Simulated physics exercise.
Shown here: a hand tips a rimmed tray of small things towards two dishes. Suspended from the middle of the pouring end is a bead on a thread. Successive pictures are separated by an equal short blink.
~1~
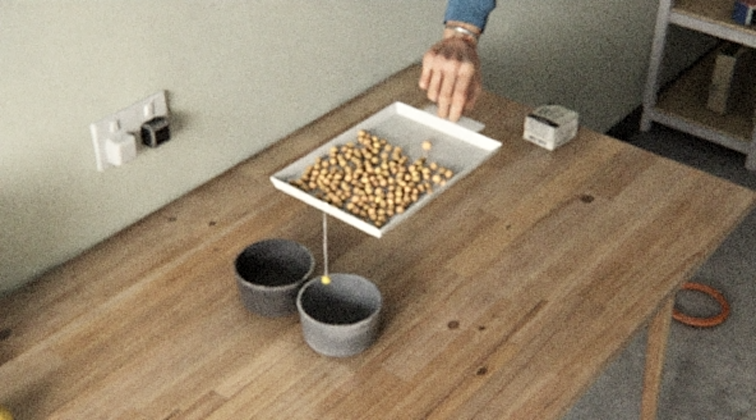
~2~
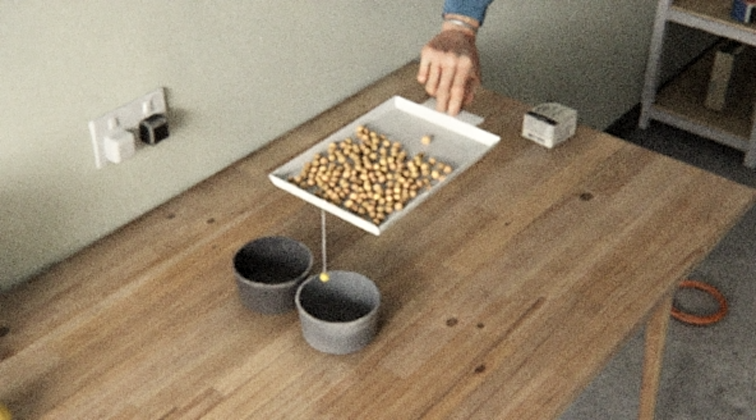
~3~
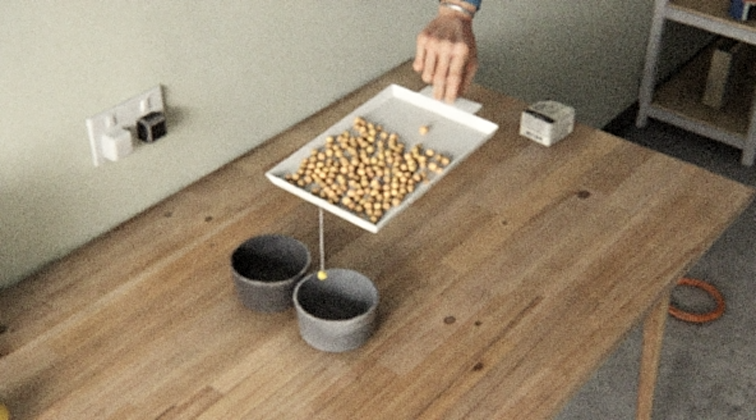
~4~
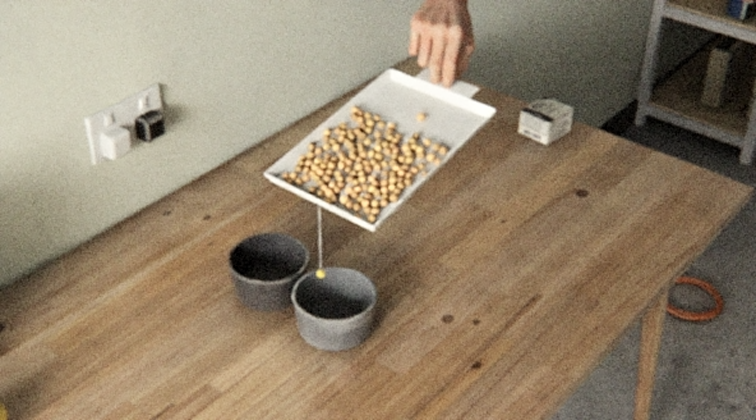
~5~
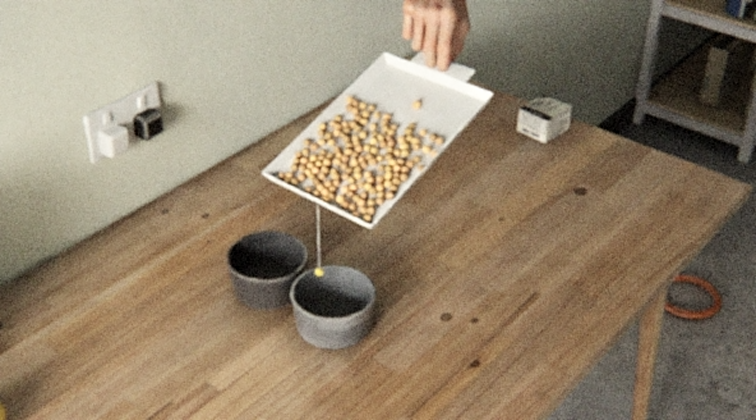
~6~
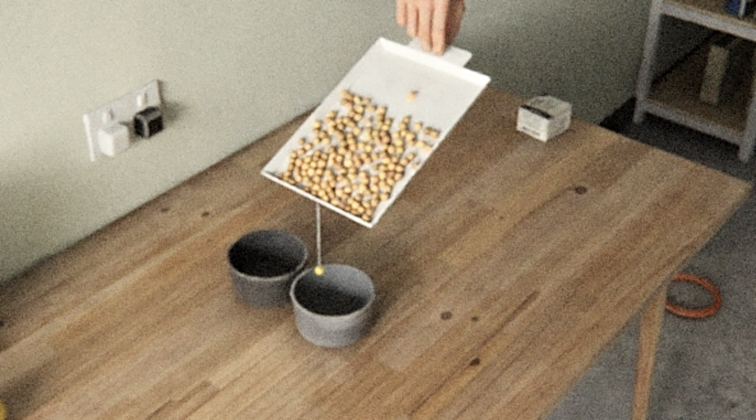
A hand holds a white rimmed tray of small round wooden beads nearly level above two dark dishes on a wooden table. The hand then lifts the far end steadily, tilting the tray more steeply towards the dishes, and the beads shift down its surface while a small yellow bead hangs from the lower edge.
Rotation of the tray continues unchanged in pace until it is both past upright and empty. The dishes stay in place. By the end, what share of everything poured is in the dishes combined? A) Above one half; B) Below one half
Below one half (B).
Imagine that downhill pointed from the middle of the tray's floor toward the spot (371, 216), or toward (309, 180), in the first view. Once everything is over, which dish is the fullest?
One gives the rightmost dish and two gives the leftmost dish.
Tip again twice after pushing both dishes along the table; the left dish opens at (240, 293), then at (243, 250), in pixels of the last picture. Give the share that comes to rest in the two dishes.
Close to 70 in a hundred, then close to 50 in a hundred.
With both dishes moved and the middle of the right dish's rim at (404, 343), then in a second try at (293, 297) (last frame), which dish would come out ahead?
In turn: The left-side dish; the right-side dish.
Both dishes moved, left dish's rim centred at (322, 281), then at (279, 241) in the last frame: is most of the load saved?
Held in all, by try: A smaller portion, then a smaller portion.
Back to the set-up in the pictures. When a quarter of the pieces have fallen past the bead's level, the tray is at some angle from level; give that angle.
At about 75°.
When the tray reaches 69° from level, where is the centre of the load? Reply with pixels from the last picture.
Look about (304, 209) in the last picture.
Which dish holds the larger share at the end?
That would be the right of the two, then.
Soon after the last picture, tray tipped steeply; about half on the tray; a small part in the right dish; a stray few in the left dish; a small part outside both; about a third in the air.
A little later, tray tipped past a quarter turn; about a quarter in the right dish; a small part in the left dish; about two thirds outside both; a small part in the air.
Later still, tray tipped past a quarter turn; about a quarter in the right dish; a small part in the left dish; about two thirds outside both.
By the end, tray tipped past a quarter turn; about a quarter in the right dish; a small part in the left dish; about two thirds outside both.
